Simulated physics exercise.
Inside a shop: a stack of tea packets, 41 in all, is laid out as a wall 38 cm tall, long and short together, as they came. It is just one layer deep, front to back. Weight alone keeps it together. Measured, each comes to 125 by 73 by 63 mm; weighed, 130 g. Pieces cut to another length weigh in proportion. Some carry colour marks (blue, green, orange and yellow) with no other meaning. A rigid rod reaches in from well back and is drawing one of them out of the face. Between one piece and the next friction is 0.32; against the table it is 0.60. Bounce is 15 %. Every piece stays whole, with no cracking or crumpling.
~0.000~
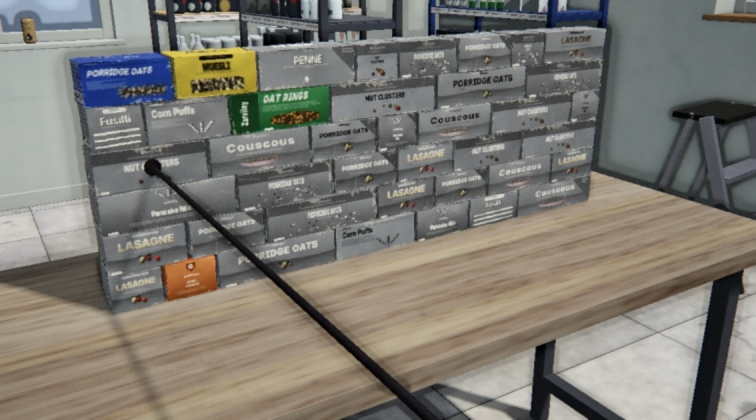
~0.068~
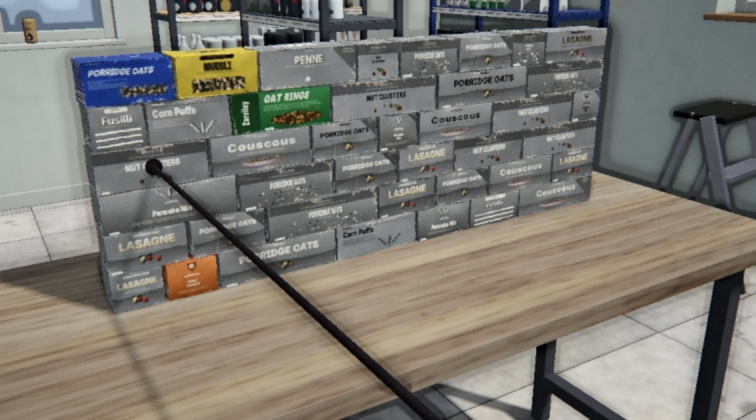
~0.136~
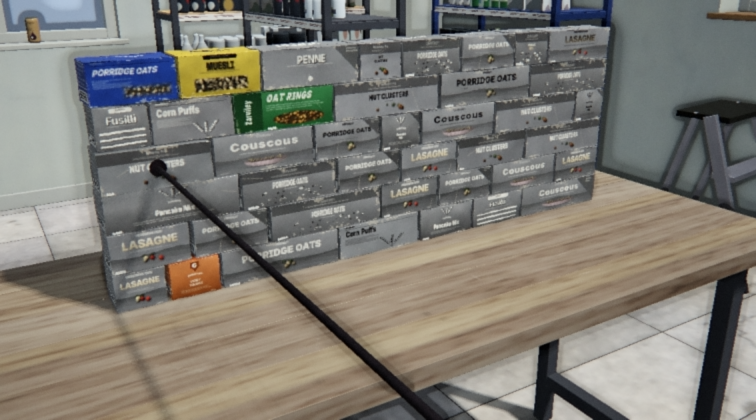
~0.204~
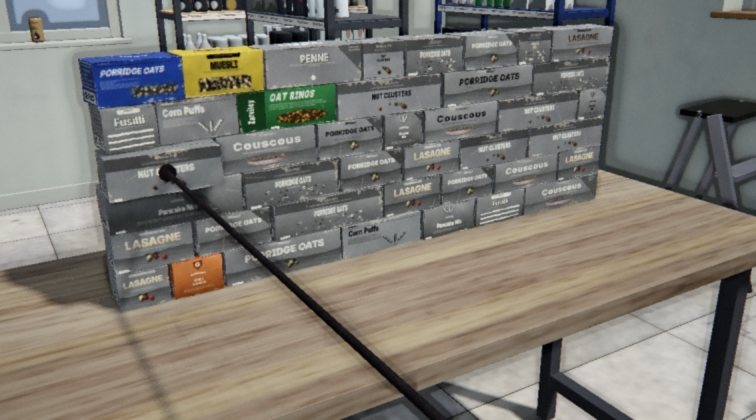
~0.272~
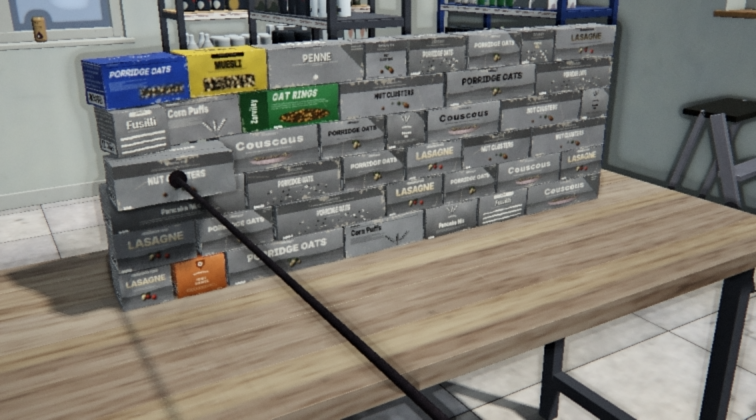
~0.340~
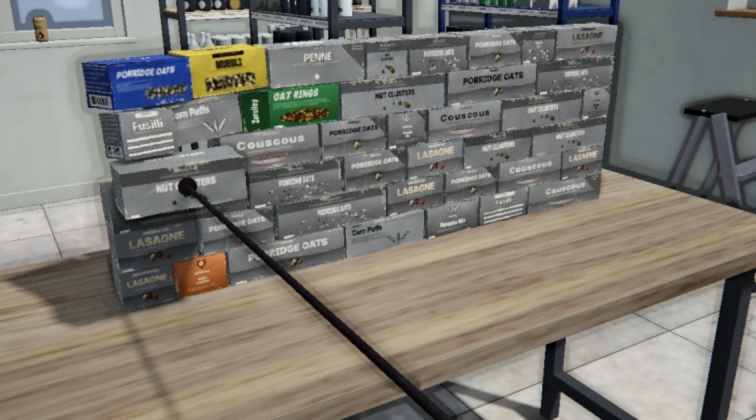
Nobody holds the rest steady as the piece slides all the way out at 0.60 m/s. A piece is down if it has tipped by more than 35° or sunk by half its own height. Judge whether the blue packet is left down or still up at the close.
At the close the blue packet is down.
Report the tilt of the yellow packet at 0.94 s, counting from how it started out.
Near 50 degrees from where it started.
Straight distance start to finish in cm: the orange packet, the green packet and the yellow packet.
Orange 0, green 0, yellow 48.
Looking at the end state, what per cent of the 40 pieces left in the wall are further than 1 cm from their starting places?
10 % shifted.
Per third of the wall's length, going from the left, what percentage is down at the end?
I'd put it at 30 % left, 0 % middle and 0 % right.
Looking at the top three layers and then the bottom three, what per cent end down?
20 % and 0 %.
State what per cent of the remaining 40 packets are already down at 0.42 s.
0 %.
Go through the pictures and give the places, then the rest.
In the first frame (we follow the side turned to the camera; the camera pans a little), pulled packet (118, 163) not yet moving; blue packet (128, 82); green packet (283, 110); yellow packet (218, 75); no other piece has moved.
The second frame shows pulled packet (119, 163) not yet moving; blue packet (130, 82).
The third frame shows pulled packet (124, 164) 9 mm out; blue packet (133, 82).
The fourth frame shows pulled packet (132, 169) 44 mm out; blue packet (141, 82) displaced 12 mm; 2 stirred so far.
The fifth frame shows pulled packet (142, 175) clear of the wall, 9 cm out; blue packet (148, 83) displaced 26 mm; 3 stirred so far.
The sixth frame shows pulled packet (150, 183) clear of the wall, 13 cm out; blue packet (154, 83) displaced 42 mm; yellow packet (230, 72); green packet (293, 107); steepest lean 8°, the packet at (150, 134); 3 stirred so far.
Around 0.42 s, none of the 40 other packets down, 4 disturbed; blue packet tipped 10°; yellow packet tipped 7°.
Around 0.56 s, 3 of the 40 other packets down; blue packet tipped 51°, 8 cm lower; yellow packet tipped 17°.
Around 0.72 s, 4 of the 40 other packets down; blue packet on its side; yellow packet tipped 40°, 7 cm lower.
Around 0.94 s, 4 of the 40 other packets down; blue packet upside down; yellow packet tipped 48°, 25 cm lower.
Finally (1.5 s), 4 of the 40 other packets down; blue packet upside down; yellow packet on its side; orange packet unmoved.
